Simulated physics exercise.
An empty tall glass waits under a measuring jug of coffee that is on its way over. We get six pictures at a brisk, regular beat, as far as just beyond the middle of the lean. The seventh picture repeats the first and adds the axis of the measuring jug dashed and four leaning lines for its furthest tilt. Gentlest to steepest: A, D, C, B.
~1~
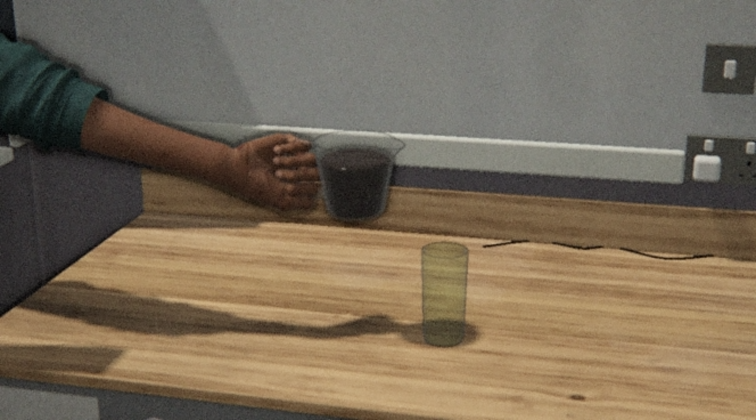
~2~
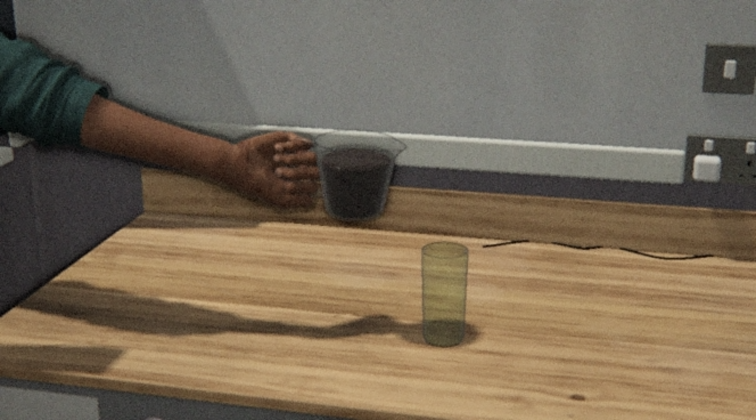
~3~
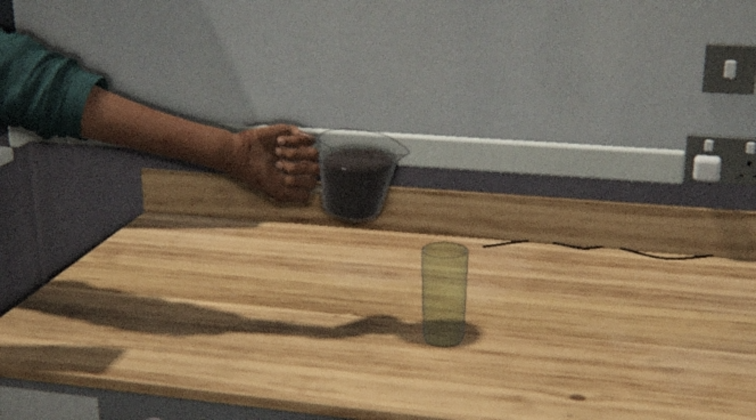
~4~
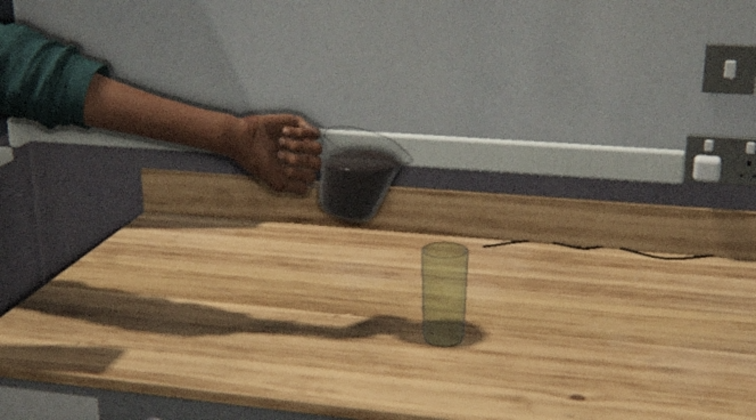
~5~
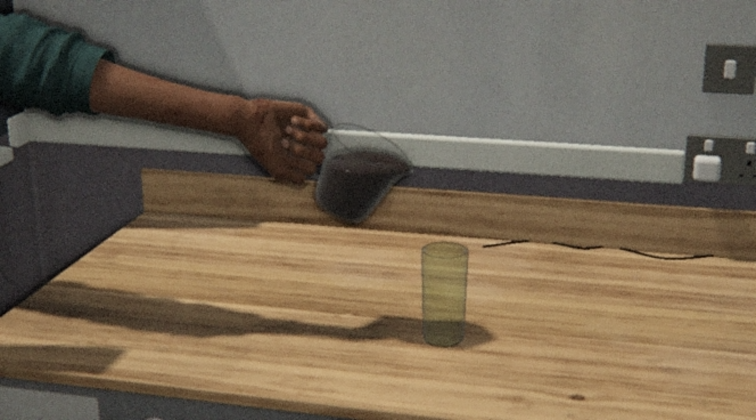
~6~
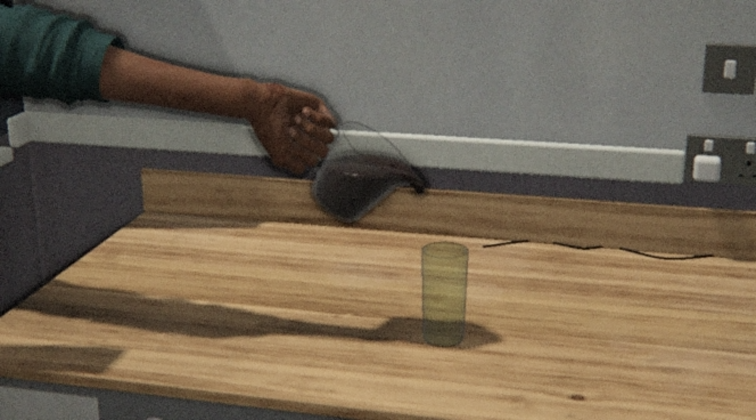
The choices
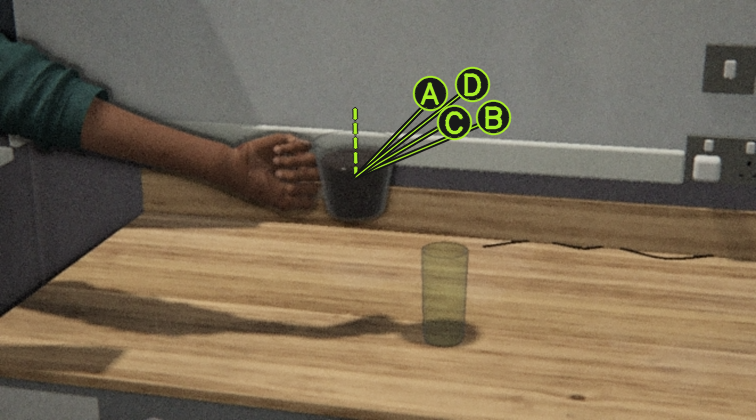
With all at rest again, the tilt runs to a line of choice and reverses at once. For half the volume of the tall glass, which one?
Tilt D does it best.
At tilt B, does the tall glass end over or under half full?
Over.
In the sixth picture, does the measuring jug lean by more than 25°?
Yes, it does.
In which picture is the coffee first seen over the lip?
In picture 6.
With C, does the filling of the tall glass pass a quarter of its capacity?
Yes.
On the marked copy, A at (421, 109); B at (478, 125); C at (437, 128); D at (459, 95).
Choosing A, the tall glass ends with about 33 % of what it can hold.
Choosing B, the tall glass ends with about 90 % of what it can hold.
Choosing C, the tall glass ends with about 70 % of what it can hold.
Choosing D, the tall glass ends with about 50 % of what it can hold.
